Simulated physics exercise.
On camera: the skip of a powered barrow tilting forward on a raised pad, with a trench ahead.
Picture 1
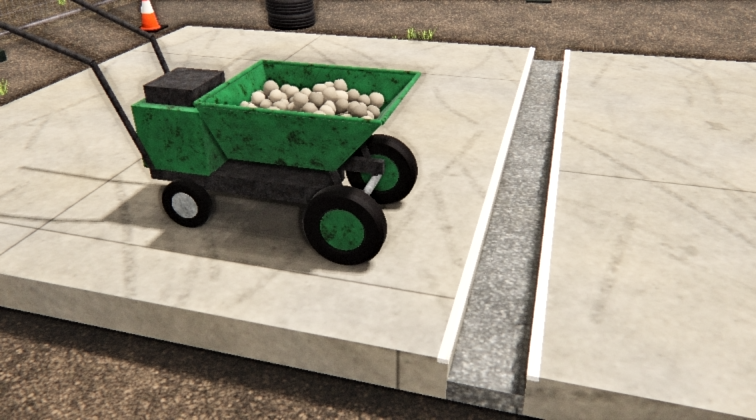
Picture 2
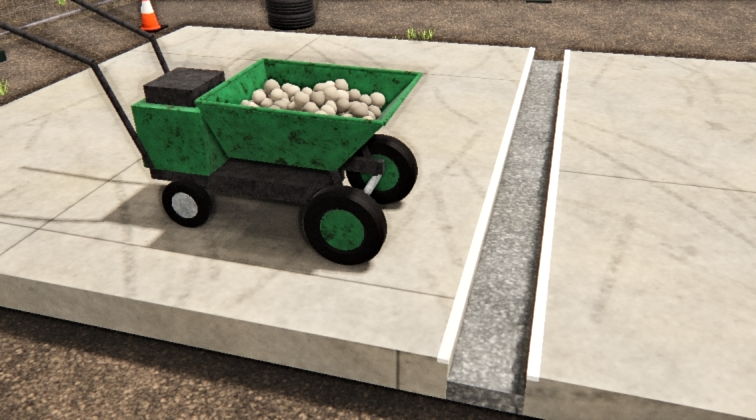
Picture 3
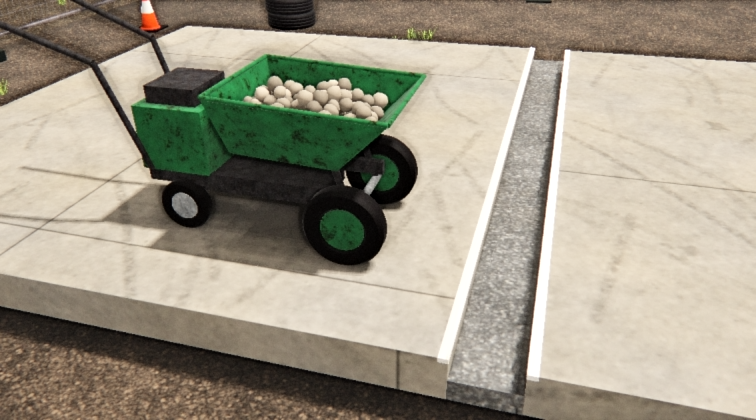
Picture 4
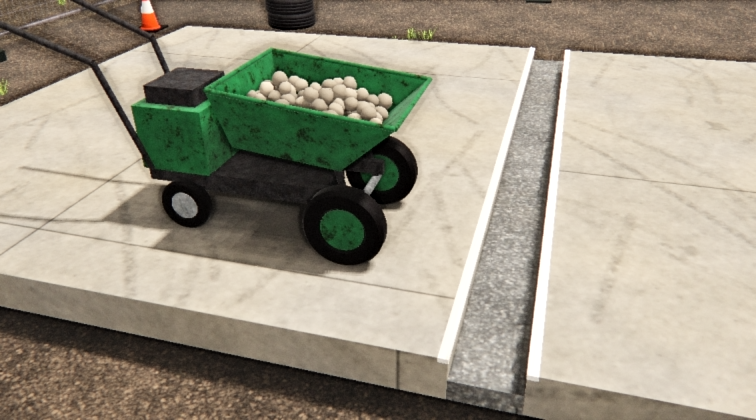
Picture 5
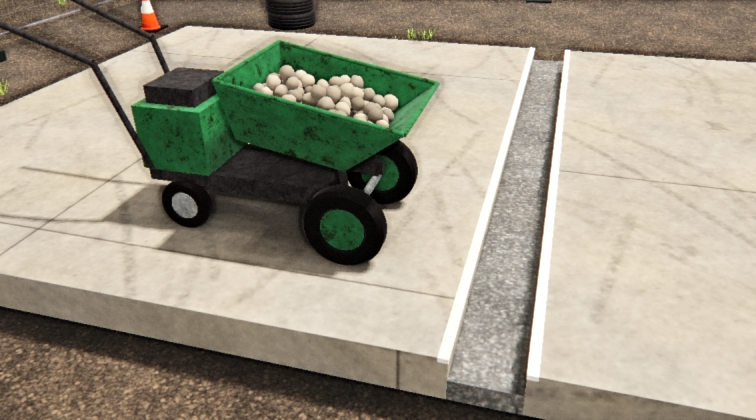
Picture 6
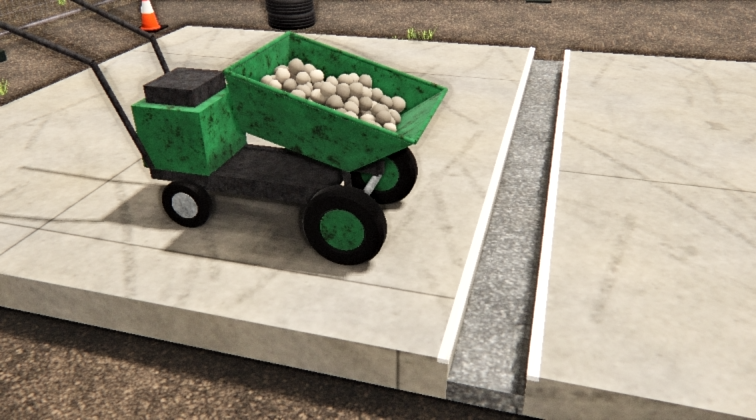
On a raised concrete pad, a green barrow's skip of pebbles gradually tilts toward the right.
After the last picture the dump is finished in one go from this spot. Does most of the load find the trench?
The trench ends with the larger part of it.
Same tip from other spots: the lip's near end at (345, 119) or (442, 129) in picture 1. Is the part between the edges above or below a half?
One: Most of it. Two: Under half.
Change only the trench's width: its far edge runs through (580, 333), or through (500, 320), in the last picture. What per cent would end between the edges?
About 90 and 40 per cent.
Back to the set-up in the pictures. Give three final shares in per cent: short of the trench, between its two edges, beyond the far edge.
About: Short 0, between 75, beyond 10 per cent.
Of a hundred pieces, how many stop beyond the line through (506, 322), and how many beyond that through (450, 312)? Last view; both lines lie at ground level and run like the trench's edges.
First some 40, then 90 per cent.
Shortly afterwards, skip tipped steeply; the whole lot in the skip.
Next, skip tipped right over; near half in the skip; near half in or heaped over the trench; only a few beyond it; only a few falling.
Some moments later, skip tipped right over; a little in the skip; only a few short of the trench; the bulk in or heaped over the trench; a little beyond it.
In the end, skip tipped right over; a little in the skip; only a few short of the trench; the bulk in or heaped over the trench; a little beyond it.
